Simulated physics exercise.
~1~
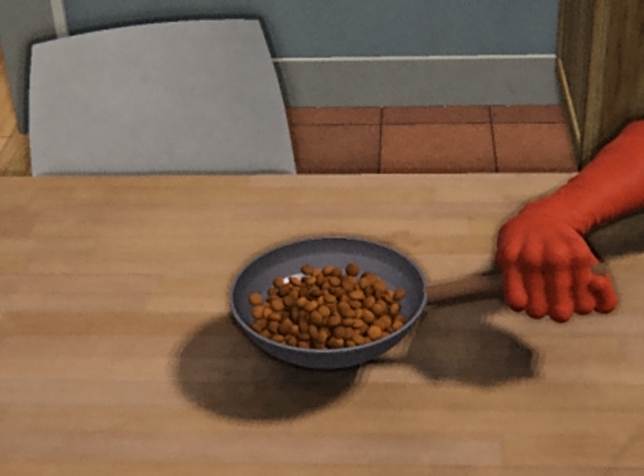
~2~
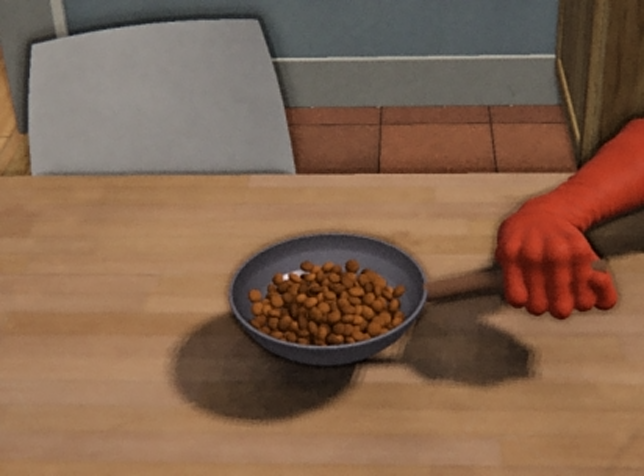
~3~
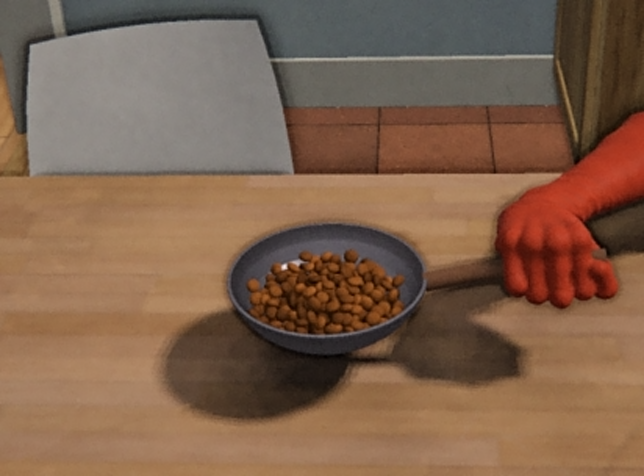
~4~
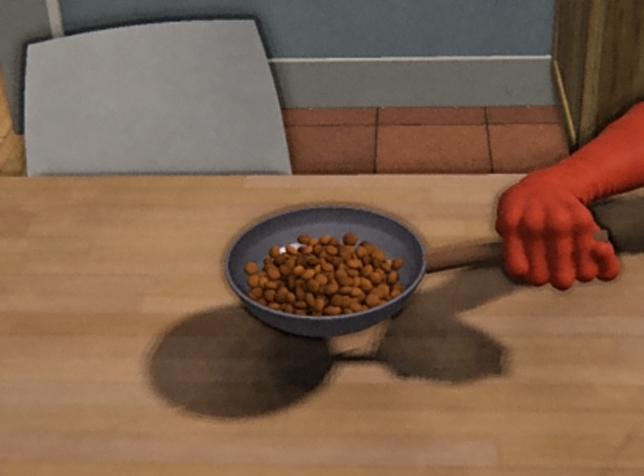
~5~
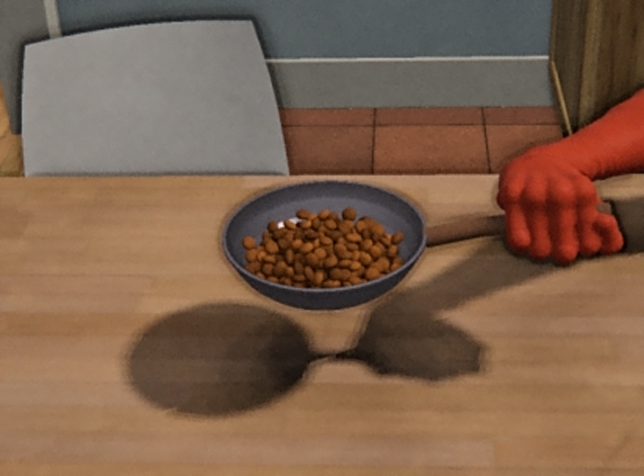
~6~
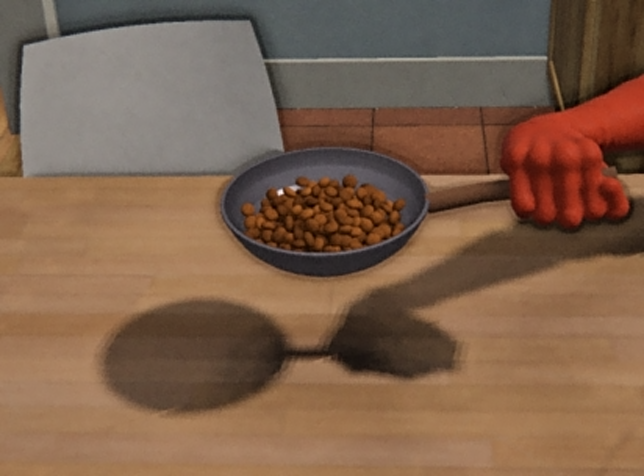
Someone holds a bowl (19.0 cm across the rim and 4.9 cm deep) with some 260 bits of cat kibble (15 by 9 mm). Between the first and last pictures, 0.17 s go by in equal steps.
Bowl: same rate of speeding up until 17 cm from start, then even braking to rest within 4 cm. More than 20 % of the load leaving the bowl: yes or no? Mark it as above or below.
Marked: Below.
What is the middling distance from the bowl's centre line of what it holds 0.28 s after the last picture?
Pretty close to 5.0 cm, I think.
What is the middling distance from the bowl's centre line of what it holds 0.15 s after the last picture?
About 5.0 cm.
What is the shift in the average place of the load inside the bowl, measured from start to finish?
It shifts about 1.5 cm.
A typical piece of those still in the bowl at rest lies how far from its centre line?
I'd put it close to 5.0 cm.
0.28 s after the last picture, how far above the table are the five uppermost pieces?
Around 35 cm above the table.
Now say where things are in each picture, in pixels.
In the first picture, bowl at (332, 355); tilt 0 degrees; moved 0.0 cm; top of the load at (317, 274).
In the second picture, bowl at (331, 352); tilt 0 degrees; moved 0.4 cm; top of the load at (316, 271).
In the third picture, bowl at (330, 341); tilt 0 degrees; moved 1.7 cm; top of the load at (315, 261).
In the fourth picture, bowl at (329, 322); tilt 0 degrees; moved 3.9 cm; top of the load at (314, 244).
In the fifth picture, bowl at (327, 295); tilt 0 degrees; moved 6.9 cm; top of the load at (312, 219).
In the sixth picture, bowl at (327, 259); tilt 0 degrees; moved 10.8 cm; top of the load at (312, 187).
Then, 0.15 s after the last picture, bowl 95 %, in the air 5 %; middle of the pieces not yet landed near (340, 60).
Then, 0.28 s after the last picture, bowl 100 %; middle of the pieces not yet landed near (359, 76).
Then, 0.39 s after the last picture, bowl 95 %; middle of the pieces not yet landed near (354, 126).
Then, 0.50 s after the last picture, bowl 95 %; middle of the pieces not yet landed near (349, 132).
In the end, bowl 95 %.
